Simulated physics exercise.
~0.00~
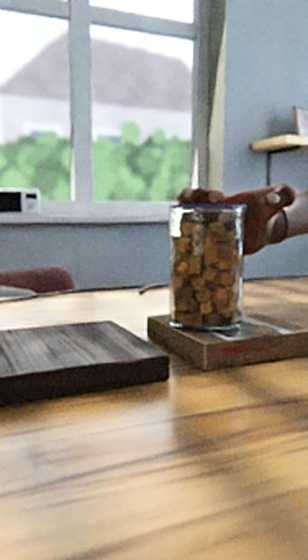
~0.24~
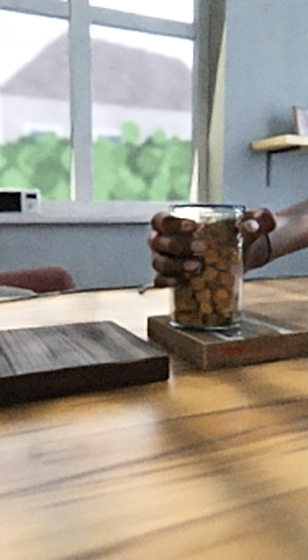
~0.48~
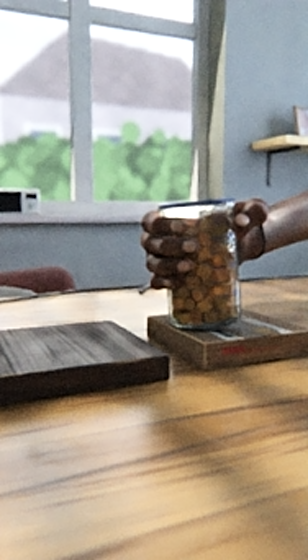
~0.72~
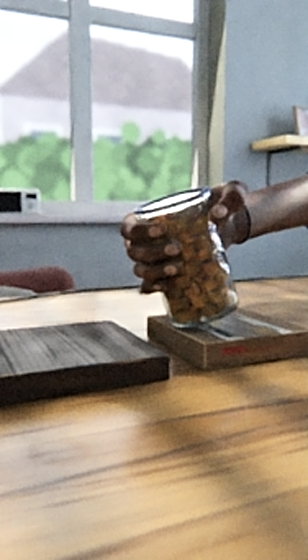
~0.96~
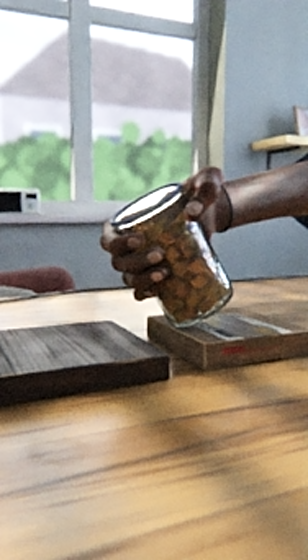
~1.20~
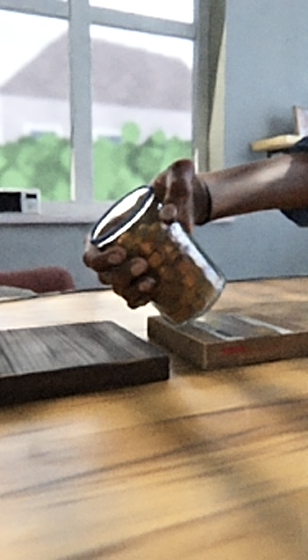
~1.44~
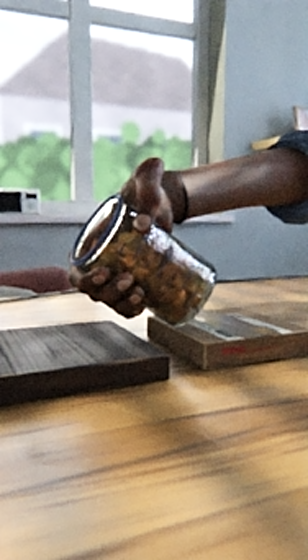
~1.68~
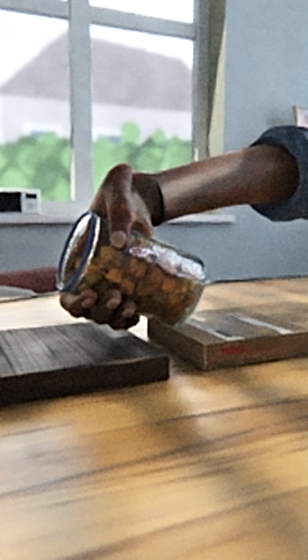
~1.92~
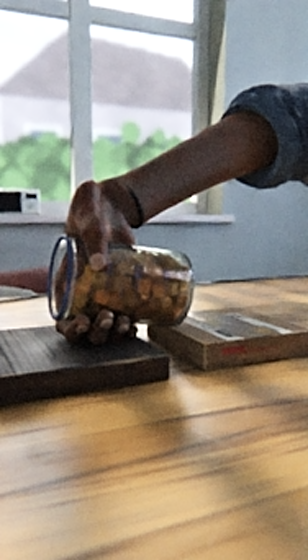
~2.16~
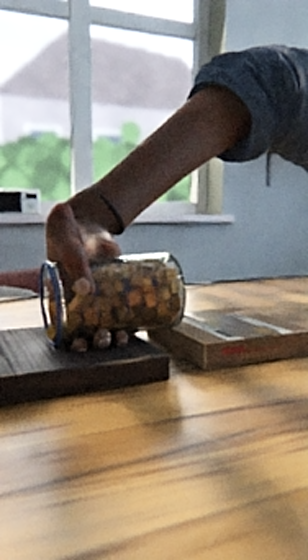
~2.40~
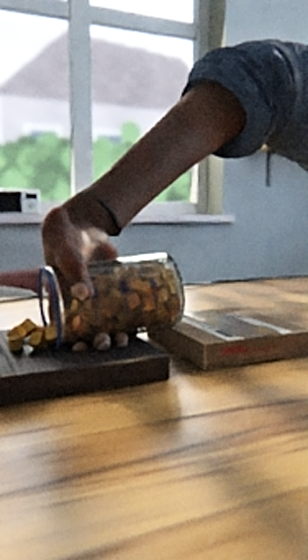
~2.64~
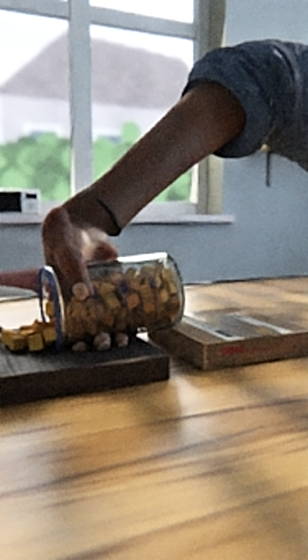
A clear glass container filled with golden-brown croutons stands on a brown wooden block at the right of a sunlit wooden table, seen from a still view just above the tabletop. A dark wooden block sits to the left, with a window, green shrubs and a grey-blue wall behind. A hand grips the glass and tips it leftward, its contents staying inside as the arm and blue sleeve reach across. The hand lowers the container onto its side, its mouth over the dark block. A few croutons spill onto that block, while most remain inside the held glass.
